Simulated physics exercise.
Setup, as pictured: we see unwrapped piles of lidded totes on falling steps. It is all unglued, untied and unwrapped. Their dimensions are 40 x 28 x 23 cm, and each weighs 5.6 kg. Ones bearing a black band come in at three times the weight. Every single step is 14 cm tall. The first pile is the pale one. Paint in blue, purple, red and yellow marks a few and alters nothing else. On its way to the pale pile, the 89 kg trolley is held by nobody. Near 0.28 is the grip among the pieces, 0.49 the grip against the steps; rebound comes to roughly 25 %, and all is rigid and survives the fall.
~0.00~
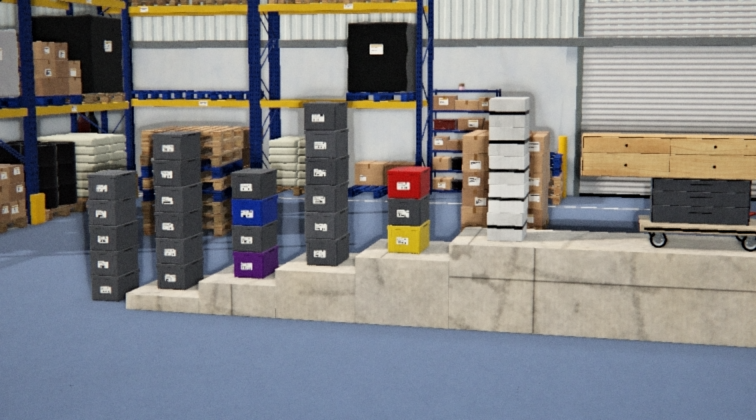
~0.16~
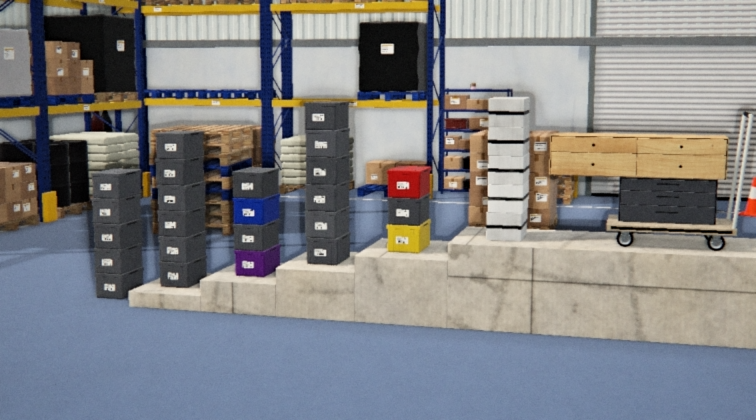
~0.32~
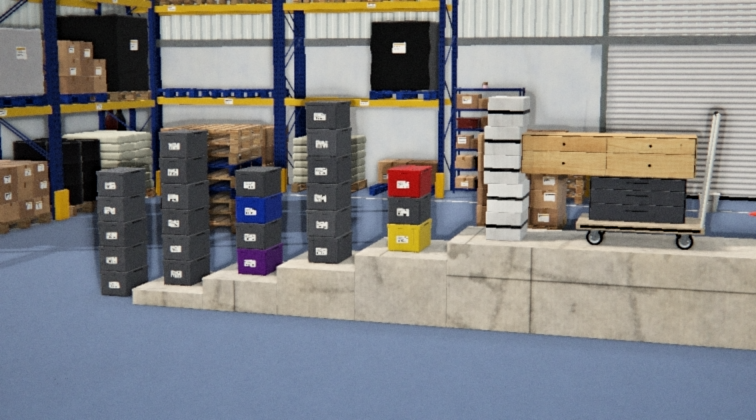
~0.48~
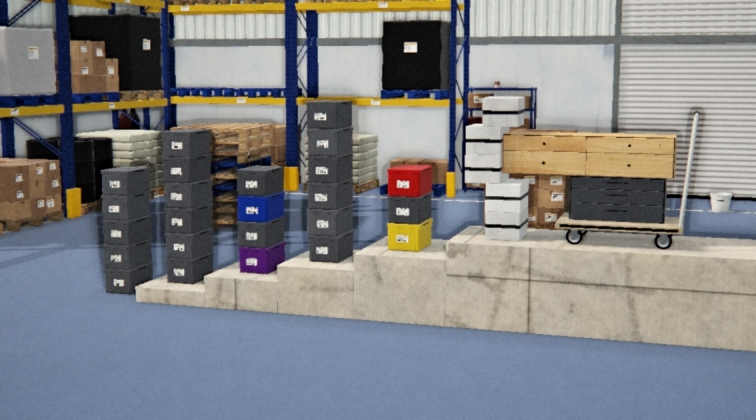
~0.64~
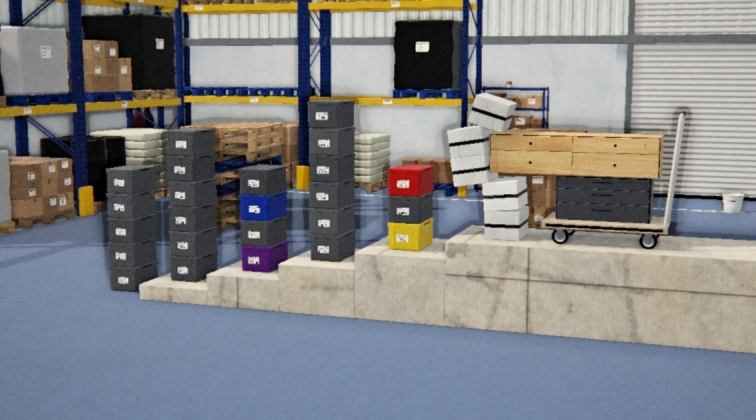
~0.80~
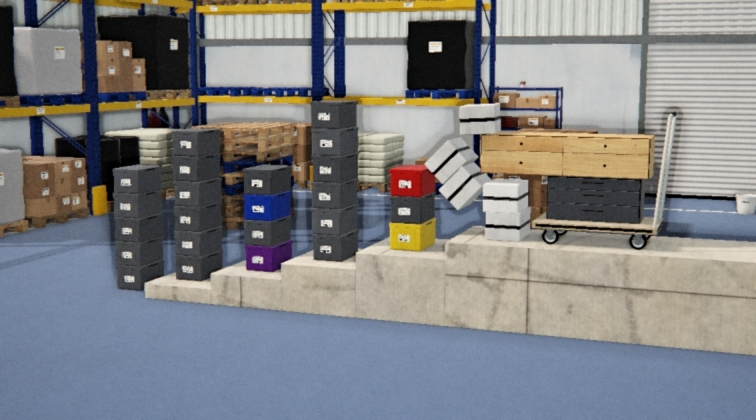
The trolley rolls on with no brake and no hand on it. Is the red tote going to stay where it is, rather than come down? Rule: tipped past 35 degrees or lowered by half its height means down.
No, it ends up down.
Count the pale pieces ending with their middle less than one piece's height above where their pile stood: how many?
Number of pale pieces - 4.
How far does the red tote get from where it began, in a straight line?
I'd say close to 70 cm away from its start.
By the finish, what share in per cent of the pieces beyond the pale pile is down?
Close to 85 per cent of them.
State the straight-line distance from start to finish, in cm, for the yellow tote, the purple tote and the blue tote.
Net displacement, roughly: Yellow ~ 10 cm, purple ~ 10 cm, blue ~ 80 cm.
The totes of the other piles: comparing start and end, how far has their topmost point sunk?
About 80 cm.
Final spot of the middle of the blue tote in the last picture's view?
About (200, 241).
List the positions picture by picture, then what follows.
In the first picture (each place is the centre of the face we see best; the camera moves round a little), load (590, 147) 44 cm short; red tote (404, 185); blue tote (247, 213); yellow tote (404, 240); the others all in place.
In the second picture, load (557, 147) 20 cm short; red tote (404, 185).
In the third picture, load (528, 146) 27 mm in; red tote (404, 184).
In the fourth picture, load (509, 145) 17 cm in; red tote (404, 184).
In the fifth picture, load (496, 145) 28 cm in, top of the pale pile leaning 17°; red tote (404, 183); the others all in place.
In the sixth picture, load (487, 145) 35 cm in, top of the pale pile leaning 3°; red tote (405, 183); yellow tote (405, 238); blue tote (258, 208); the others all in place.
By 2.26 s, 3 of the pale pile down; 2 of the 24 other totes down; red tote tilted 23°, 30 cm lower.
By 4.18 s, 3 of the pale pile down; 14 of the 24 other totes down; red tote tilted 25°, 32 cm lower; blue tote tilted 5°, 35 cm lower.
When it is over (6.0 s), 3 of the pale pile down; 20 of the 24 other totes down; red tote tilted 25°, 32 cm lower; blue tote 36 cm lower; yellow tote moved 54 mm. In pixels of the last frame, middles, red tote near (345, 214), blue tote near (200, 241).
